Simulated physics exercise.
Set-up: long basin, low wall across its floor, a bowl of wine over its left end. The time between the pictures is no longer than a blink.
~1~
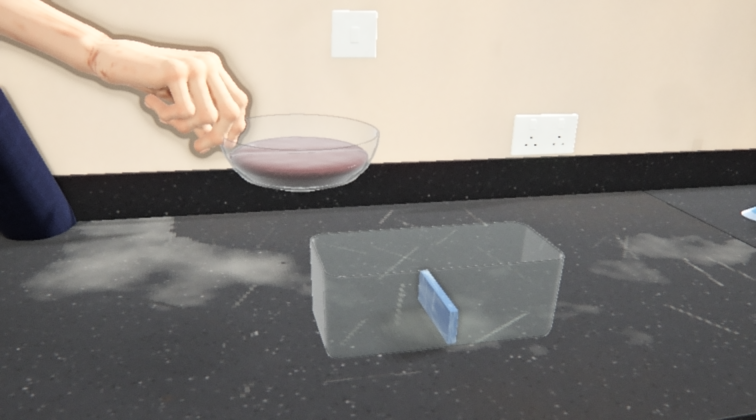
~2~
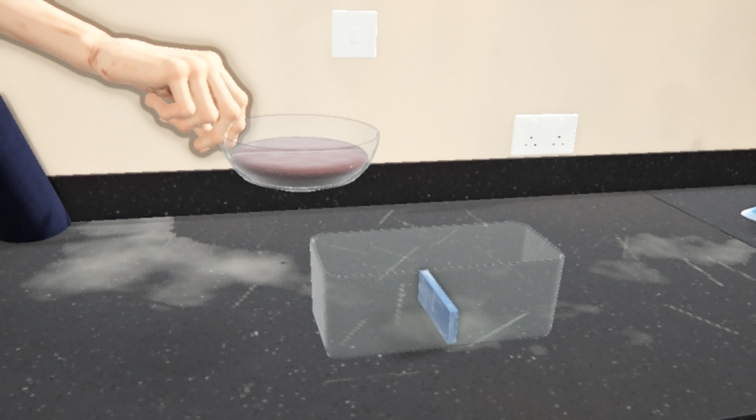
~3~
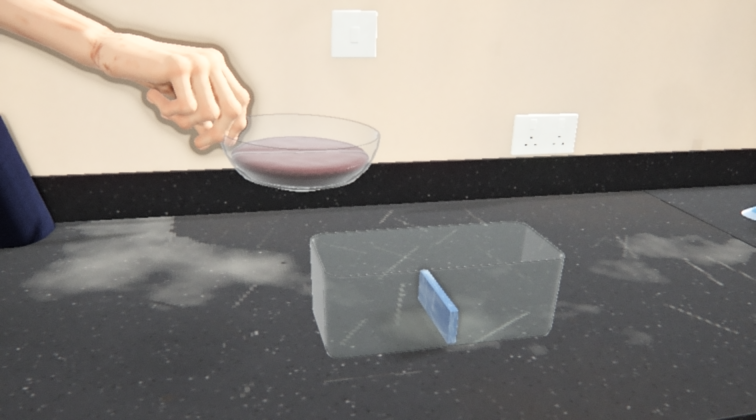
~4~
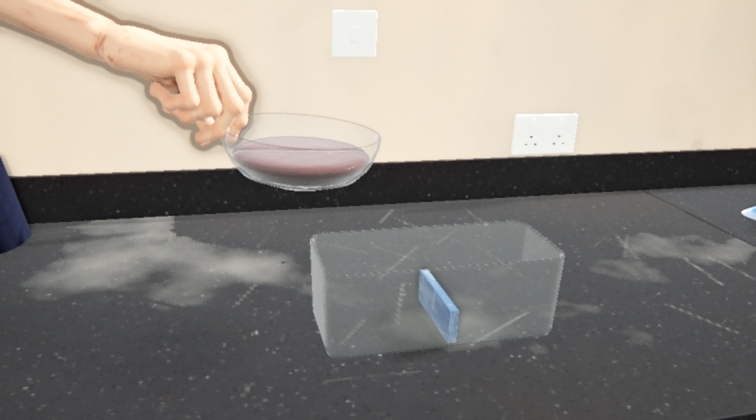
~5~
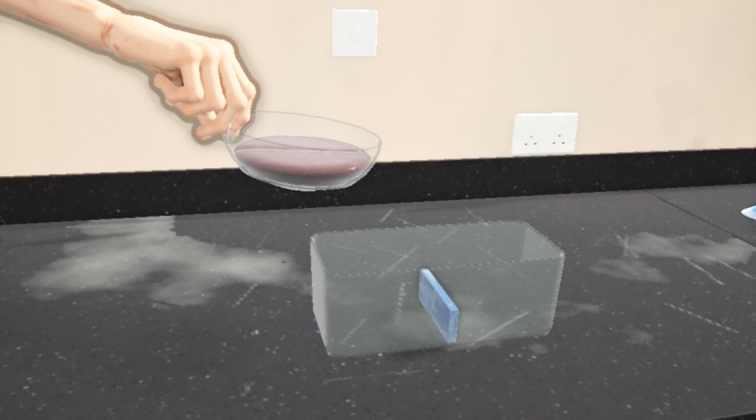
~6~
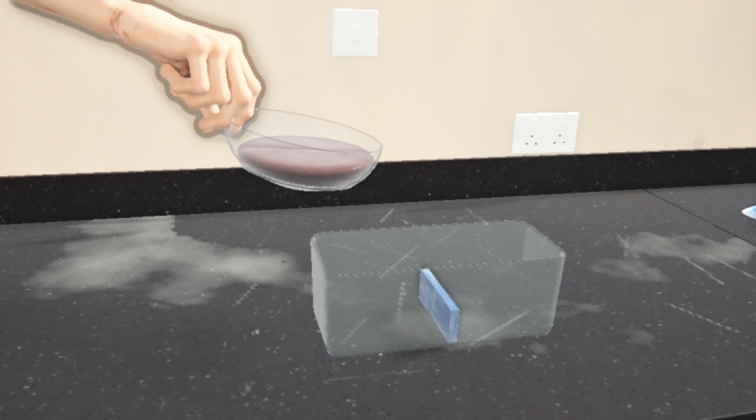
A hand holds a clear bowl of wine level above the left end of a long basin with a low blue wall across its floor. The hand then gradually tilts the bowl slightly, its right rim dipping a little, while the basin below stays still.
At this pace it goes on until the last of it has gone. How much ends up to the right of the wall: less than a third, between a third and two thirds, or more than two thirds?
Less than a third.
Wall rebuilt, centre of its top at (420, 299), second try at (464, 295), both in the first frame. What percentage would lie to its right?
It works out to around 20 per cent for the first and around 10 per cent for the second.
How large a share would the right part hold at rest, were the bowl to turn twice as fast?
Result: Roughly 10 %.
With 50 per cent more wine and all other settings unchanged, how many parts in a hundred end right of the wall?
Roughly 10 in a hundred.
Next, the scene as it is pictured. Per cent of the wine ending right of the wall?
I'd put it at about 5 per cent.
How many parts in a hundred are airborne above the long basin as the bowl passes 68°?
Some 35 per cent.
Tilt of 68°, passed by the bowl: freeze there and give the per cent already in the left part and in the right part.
35 % left, 0 % right.
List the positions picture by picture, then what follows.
In the first picture, it leans 0°; its right rim is at (376, 130); the wine meets the walls at (228, 154) and (367, 150); the long basin's rim runs from (317, 257) to (544, 240); the wall's top is at (438, 291).
In the second picture, it leans 0°; its right rim is at (376, 131); the wine meets the walls at (229, 154) and (367, 150).
In the third picture, it leans 2°; its right rim is at (377, 132); the wine meets the walls at (229, 153) and (367, 151).
In the fourth picture, it leans 4°; its right rim is at (378, 135); the wine meets the walls at (230, 151) and (368, 151).
In the fifth picture, it leans 7°; its right rim is at (378, 139); the wine meets the walls at (232, 150) and (369, 152).
In the sixth picture, it leans 11°; its right rim is at (379, 144); the wine meets the walls at (235, 149) and (372, 152).
A moment on, the bowl is tipped part way and 32 per cent is still to pour, 35 is left of the wall and 0 right of it.
Next, the bowl is tipped right over and 0 per cent is still to pour, 95 is left of the wall and 3 right of it.
Then the bowl is tipped right over and 0 per cent is still to pour, 96 is left of the wall and 3 right of it.
Later the bowl is tipped right over and 0 per cent is still to pour, 96 is left of the wall and 3 right of it.
In the end 96 per cent lies left of the wall, 4 right of it and 1 outside.
